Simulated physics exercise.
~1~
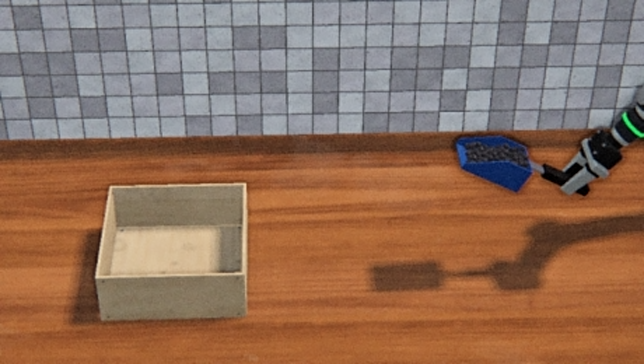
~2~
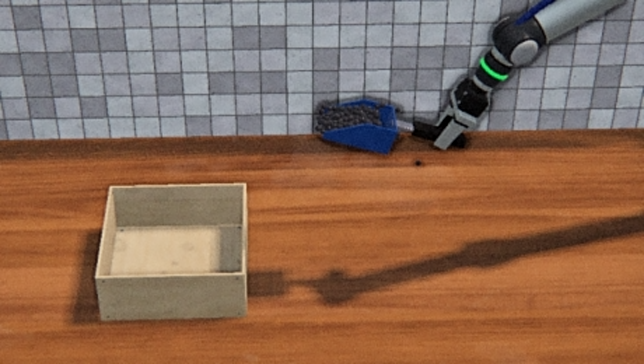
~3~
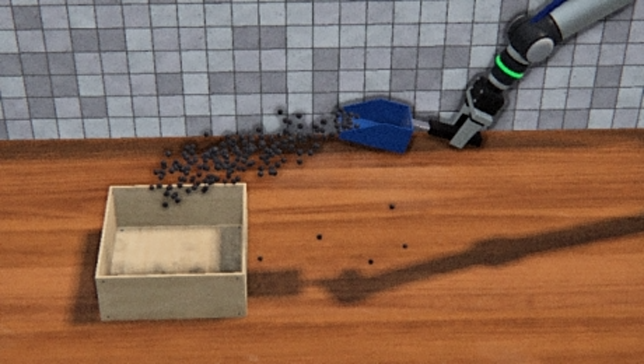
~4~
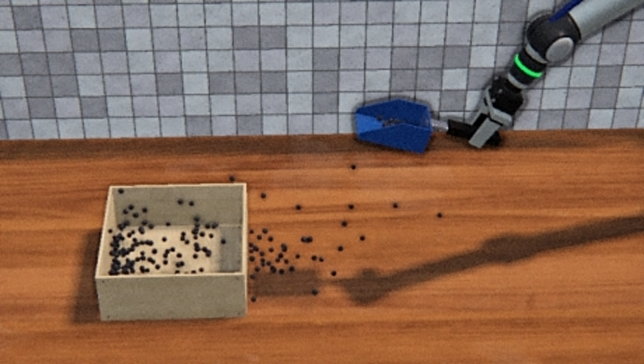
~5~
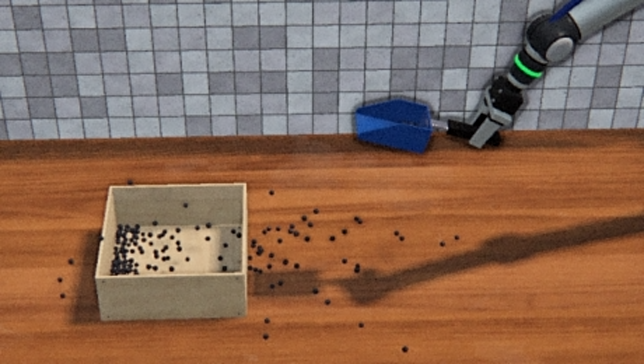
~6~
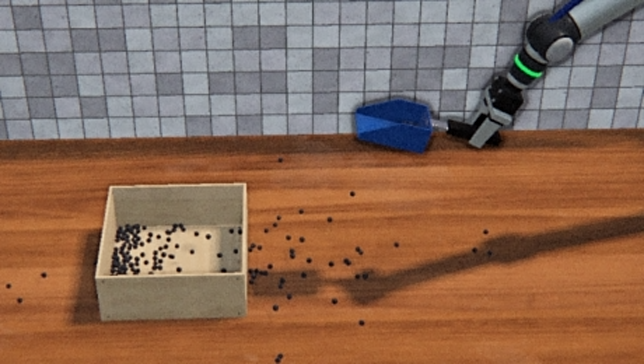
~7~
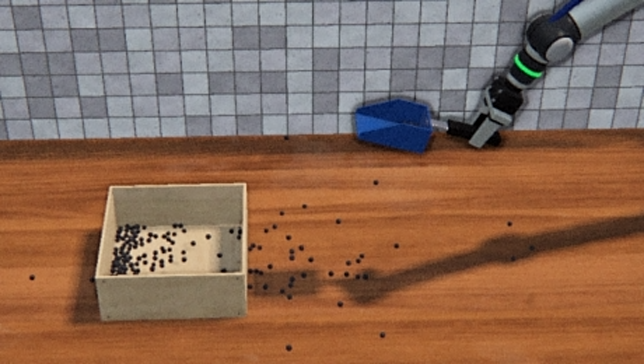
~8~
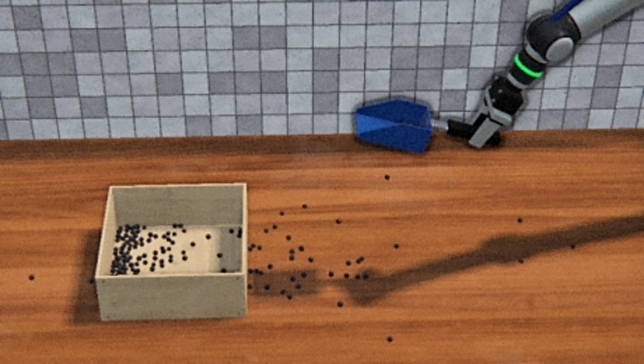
On a wooden table, a robot arm flings black beads from a blue scoop, most landing in a bin.
